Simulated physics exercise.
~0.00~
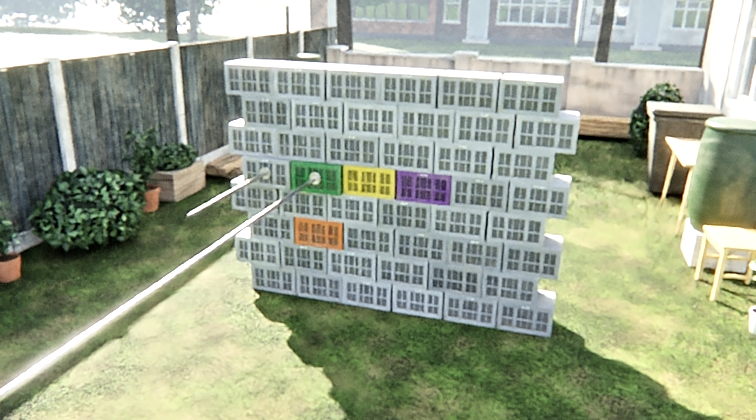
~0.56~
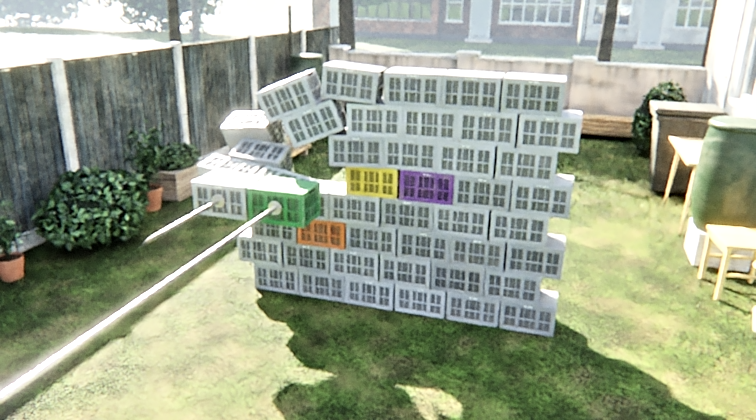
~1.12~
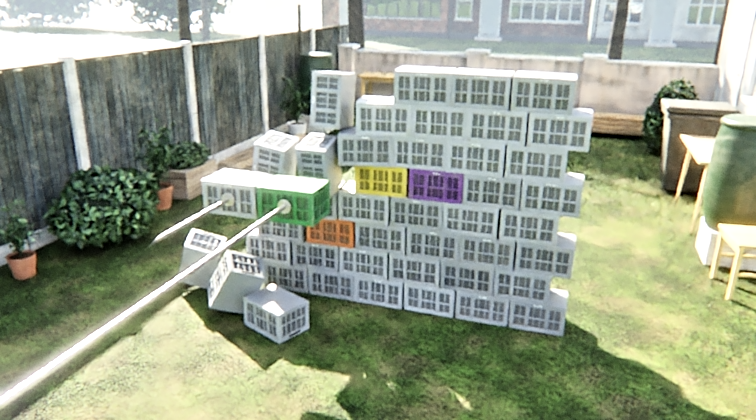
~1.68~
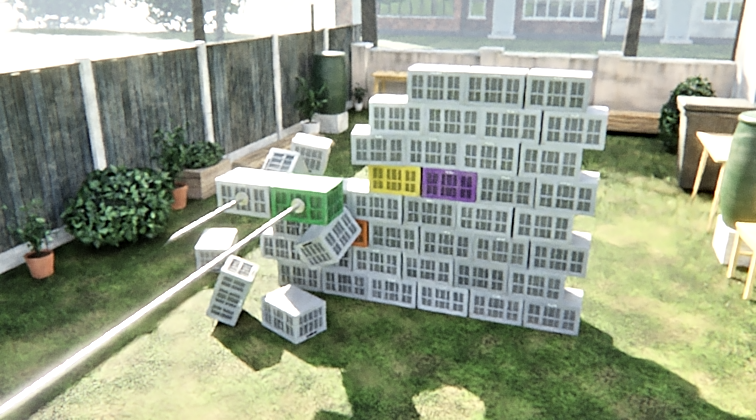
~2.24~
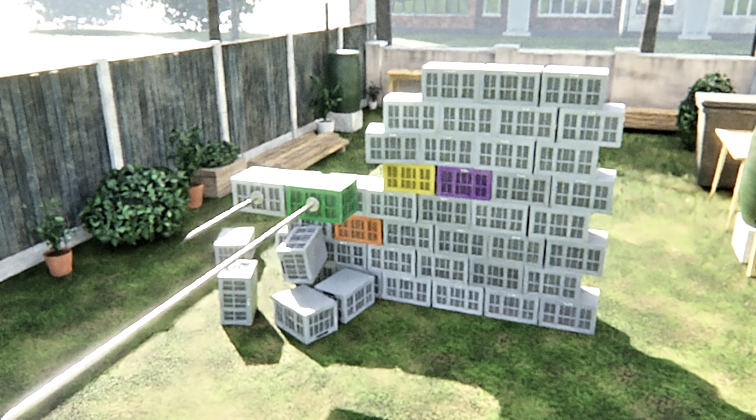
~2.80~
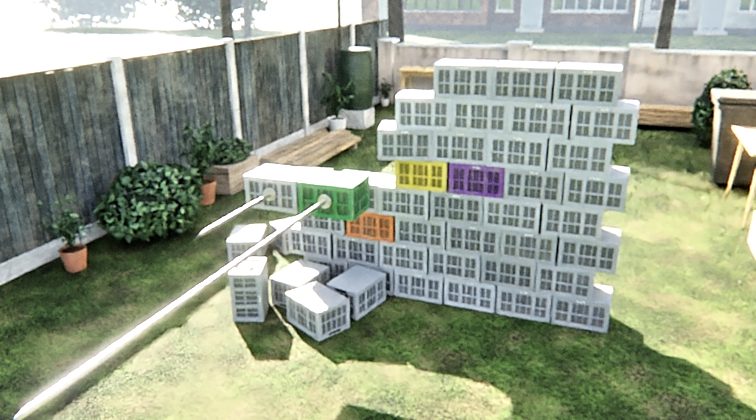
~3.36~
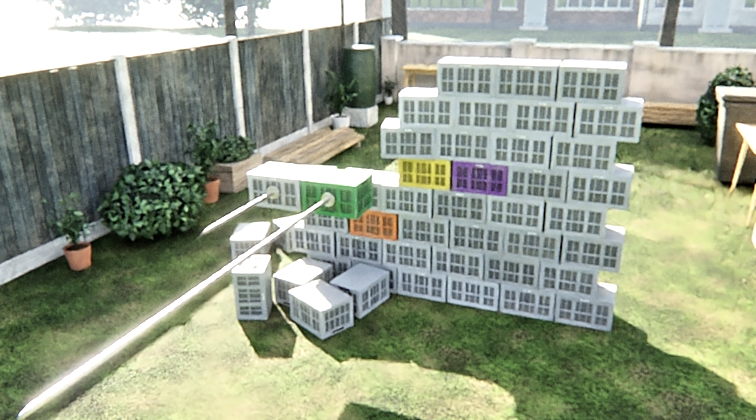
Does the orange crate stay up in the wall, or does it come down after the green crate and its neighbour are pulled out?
The orange crate stays up in its place in the wall, even though several crates near it tumble down.
